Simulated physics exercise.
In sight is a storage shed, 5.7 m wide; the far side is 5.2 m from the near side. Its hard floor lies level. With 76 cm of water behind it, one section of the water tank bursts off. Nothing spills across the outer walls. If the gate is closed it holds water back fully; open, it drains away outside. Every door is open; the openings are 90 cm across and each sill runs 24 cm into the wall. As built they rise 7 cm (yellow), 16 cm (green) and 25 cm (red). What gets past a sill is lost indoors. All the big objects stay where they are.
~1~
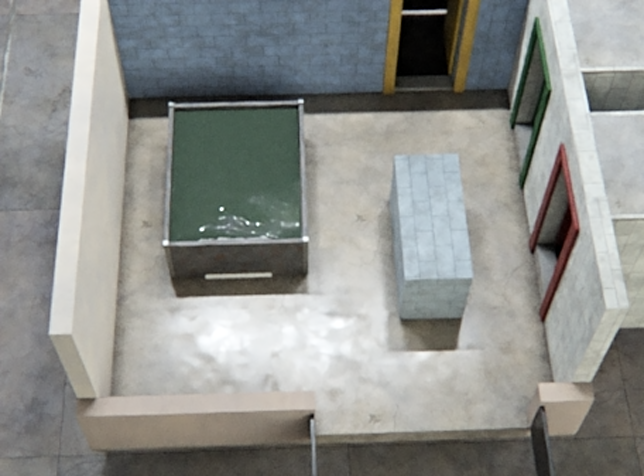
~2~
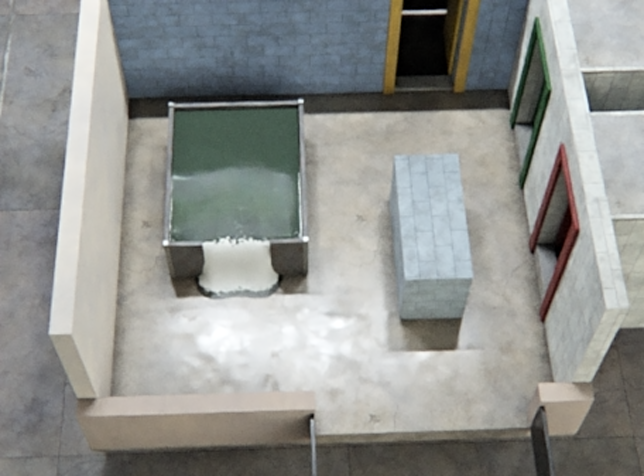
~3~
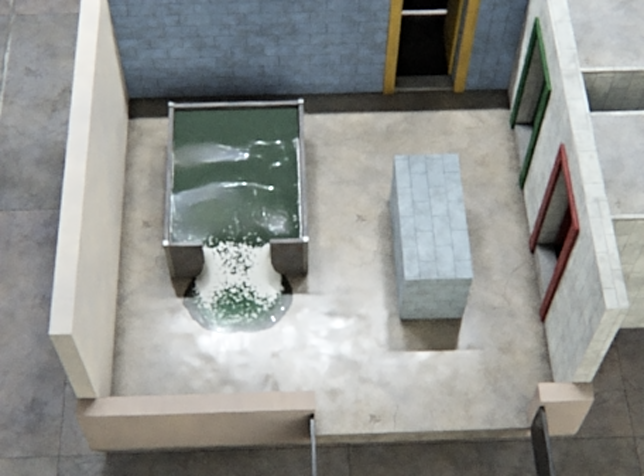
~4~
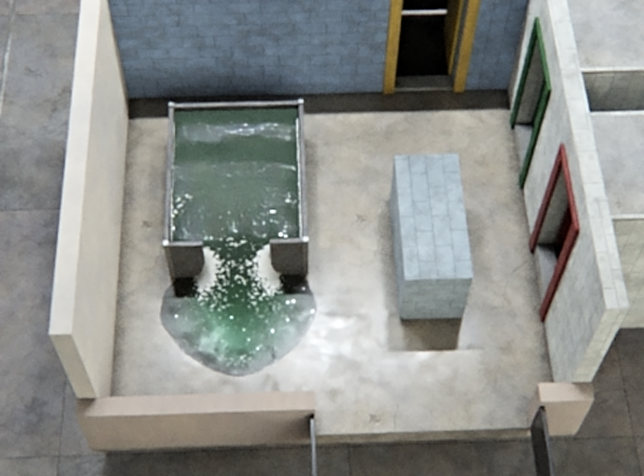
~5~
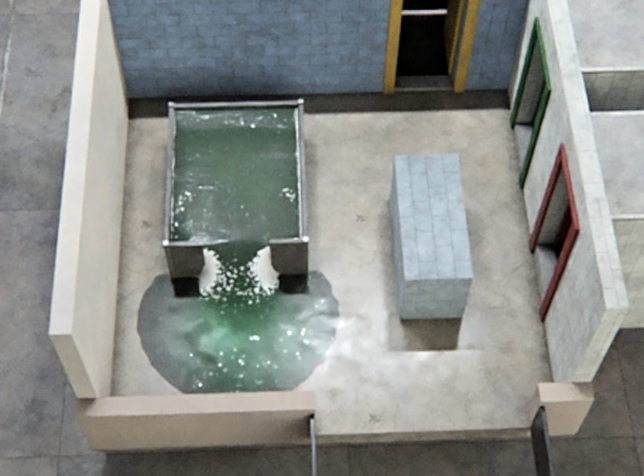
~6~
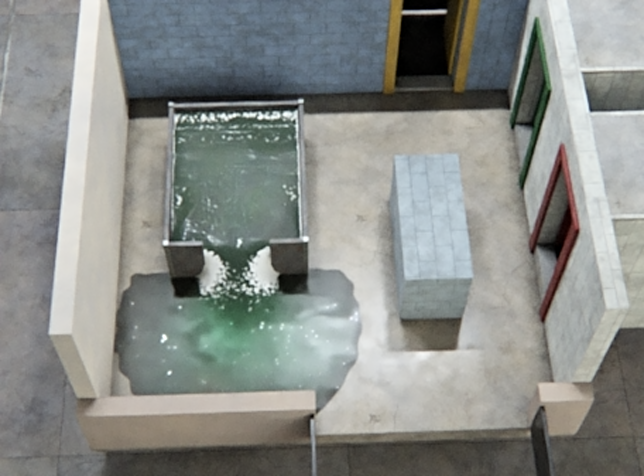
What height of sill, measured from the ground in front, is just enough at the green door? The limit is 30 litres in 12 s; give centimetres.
About 7.5 cm.
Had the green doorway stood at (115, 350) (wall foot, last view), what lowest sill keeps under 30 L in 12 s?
About 18 cm.
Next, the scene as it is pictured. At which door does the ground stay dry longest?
The yellow one.
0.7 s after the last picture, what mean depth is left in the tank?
Some 53 cm.
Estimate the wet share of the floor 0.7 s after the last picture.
Some 30 per cent of it.
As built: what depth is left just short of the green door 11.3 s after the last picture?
Some 10.5 cm.
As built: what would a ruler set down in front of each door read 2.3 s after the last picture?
Depths in cm: Yellow 0, green 0, red 0.
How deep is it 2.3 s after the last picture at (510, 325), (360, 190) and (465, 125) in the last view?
About 1, 0 and 0 cm.
Then, 0.7 s after the last picture water covers 30 % of the floor, deepest (52 cm) near (124, 423); it has not reached the green door.
Then, 2.3 s after the last picture water covers 45 % of the floor, deepest (34 cm) near (110, 423); it has not reached the green door.
Then, 11.3 s after the last picture water covers 100 % of the floor, deepest (12 cm) near (462, 264); 11 cm at the green door, 0 litres in over its 16 cm sill.
At the green door as built, the water peaked near 13 cm, 7.3 s after the last picture.
Run again over the same 12 s with other heights there, 49 litres in over 6.5 cm, 16 litres over 9 cm. The limit of 30 litres is kept from about 7.5 cm up.
